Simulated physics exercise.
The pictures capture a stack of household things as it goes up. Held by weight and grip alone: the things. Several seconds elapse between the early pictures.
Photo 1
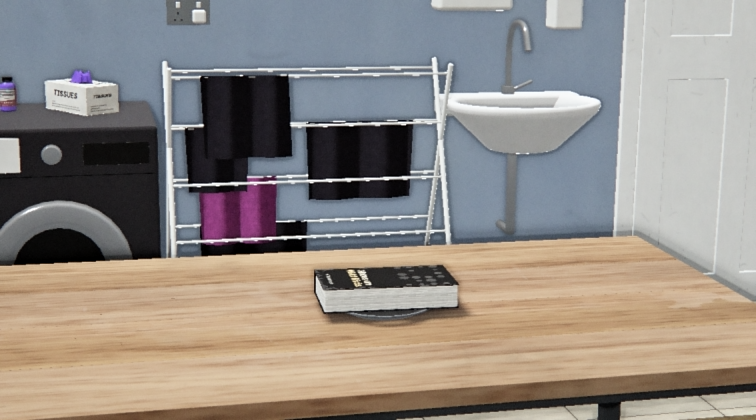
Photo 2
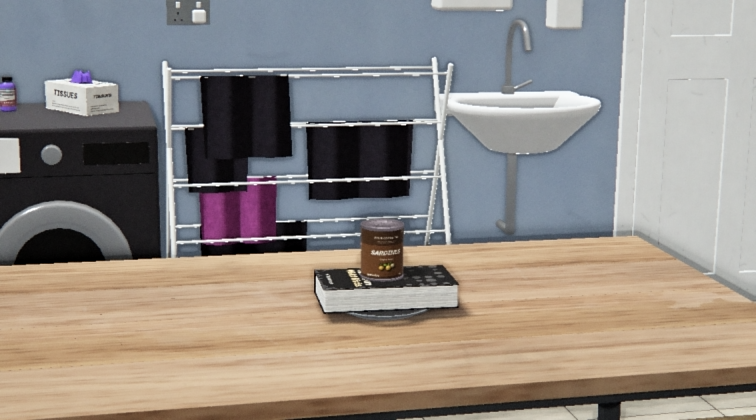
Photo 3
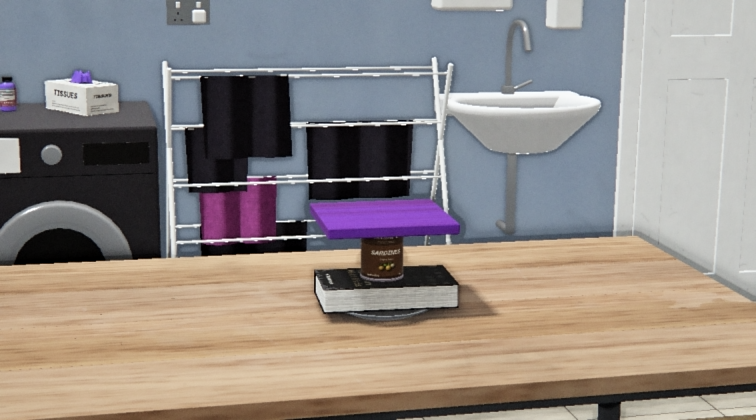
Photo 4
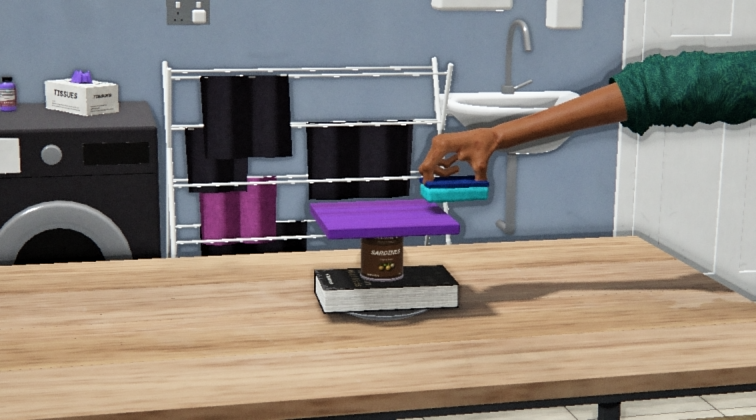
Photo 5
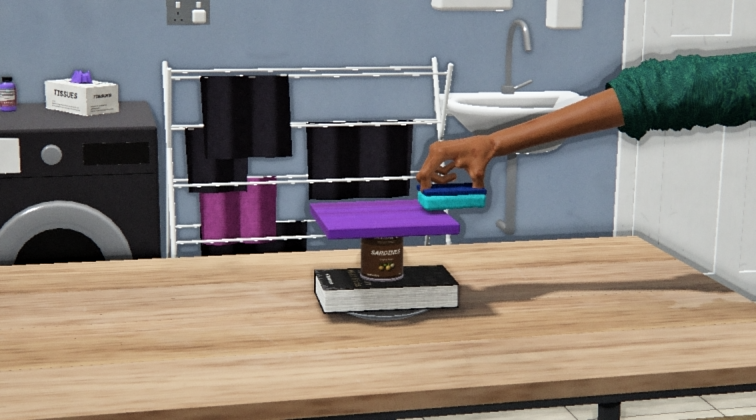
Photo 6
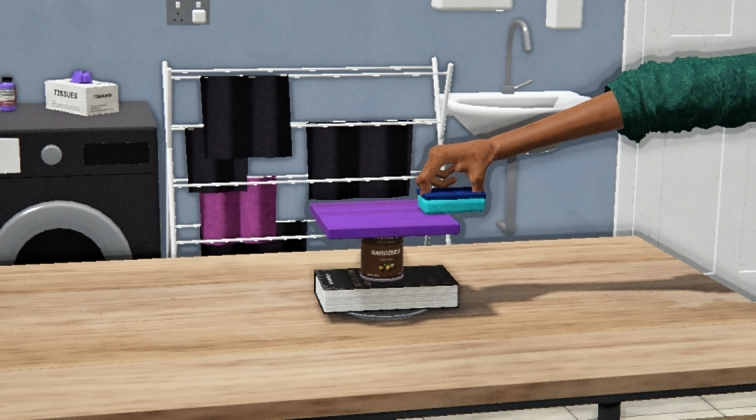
A hand lowers a turquoise sponge onto the right edge of the stack's purple top.
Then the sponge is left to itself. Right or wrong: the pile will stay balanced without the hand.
Wrong.
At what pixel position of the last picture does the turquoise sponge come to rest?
Around (515, 289).
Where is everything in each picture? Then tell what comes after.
In the first picture, the last thing is not in view yet.
In the second picture, the last thing is not in view yet; black book (385, 288).
In the third picture, the last thing is not in view yet; brown pot (382, 250).
In the fourth picture, on its way; turquoise sponge (454, 189); black book (385, 288).
In the fifth picture, on its way; turquoise sponge (451, 196); brown pot (382, 250).
In the sixth picture, in place under the hand; turquoise sponge (451, 201); black book (385, 288).
Then, 0.30 s past the last view, turquoise sponge now fallen.
Then, 0.40 s past the last view, things are still on the move.
Then, 0.50 s past the last view, as before.
Finally, fallen, turquoise sponge; the other 4 still in place. Final places as the last picture's camera would see them, turquoise sponge near (515, 289). The pile loses its balance.
